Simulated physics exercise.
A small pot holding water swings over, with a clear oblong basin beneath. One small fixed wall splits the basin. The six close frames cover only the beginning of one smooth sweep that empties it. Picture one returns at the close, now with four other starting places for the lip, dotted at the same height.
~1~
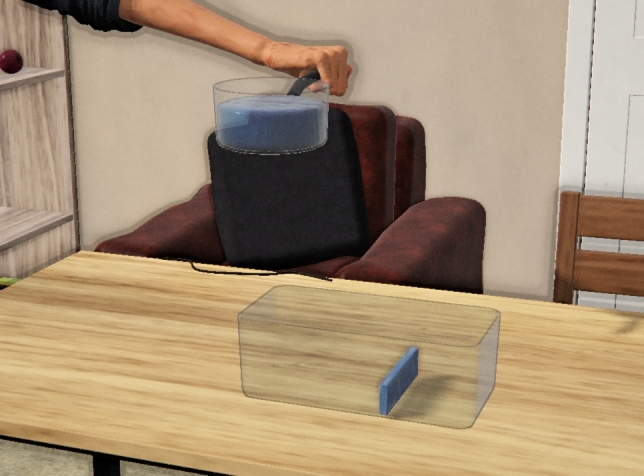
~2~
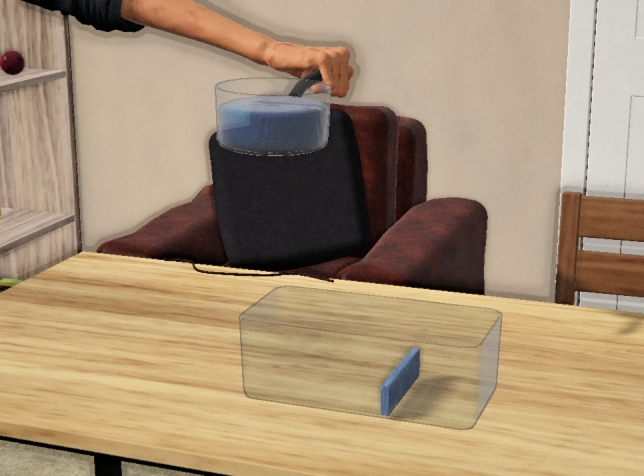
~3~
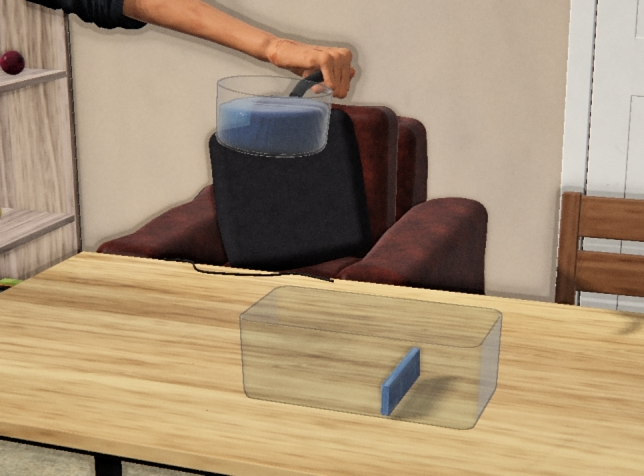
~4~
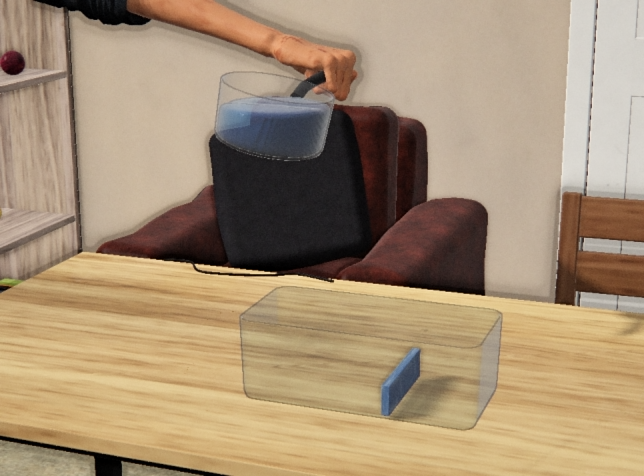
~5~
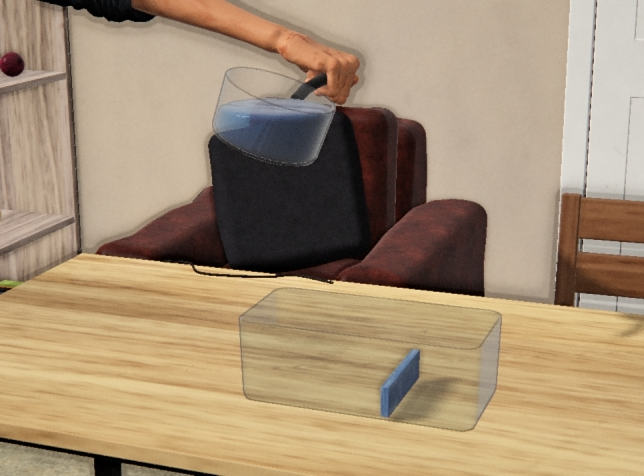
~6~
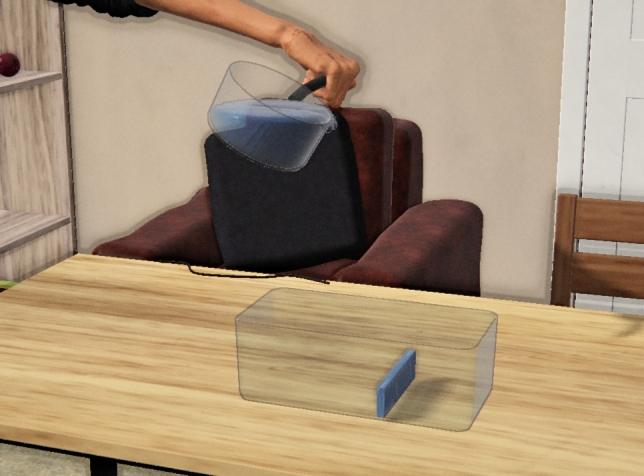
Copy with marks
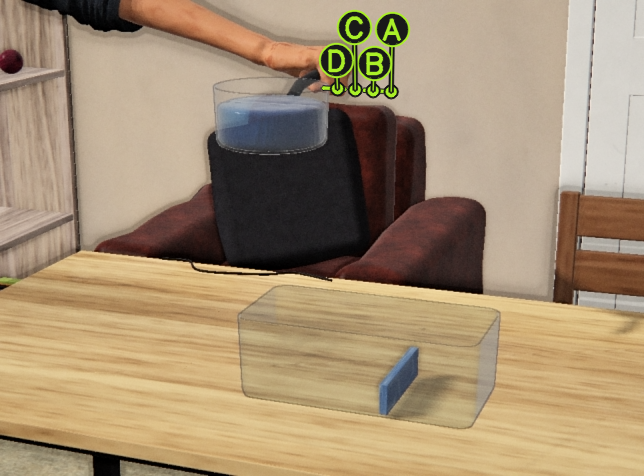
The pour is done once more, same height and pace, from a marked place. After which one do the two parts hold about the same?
Use spot D.
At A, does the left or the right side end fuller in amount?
More ends on the right.
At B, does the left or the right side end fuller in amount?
The right side.
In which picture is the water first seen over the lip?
Picture 6.
On the marked copy, A at (391, 91); B at (373, 90); C at (355, 89); D at (337, 88).
With A, about 20 % ends left of the wall and 76 % right of it; 4 % is lost outside.
With B, about 16 % ends left of the wall and 82 % right of it.
With C, about 27 % ends left of the wall and 70 % right of it; 3 % is lost outside.
With D, about 44 % ends left of the wall and 54 % right of it.
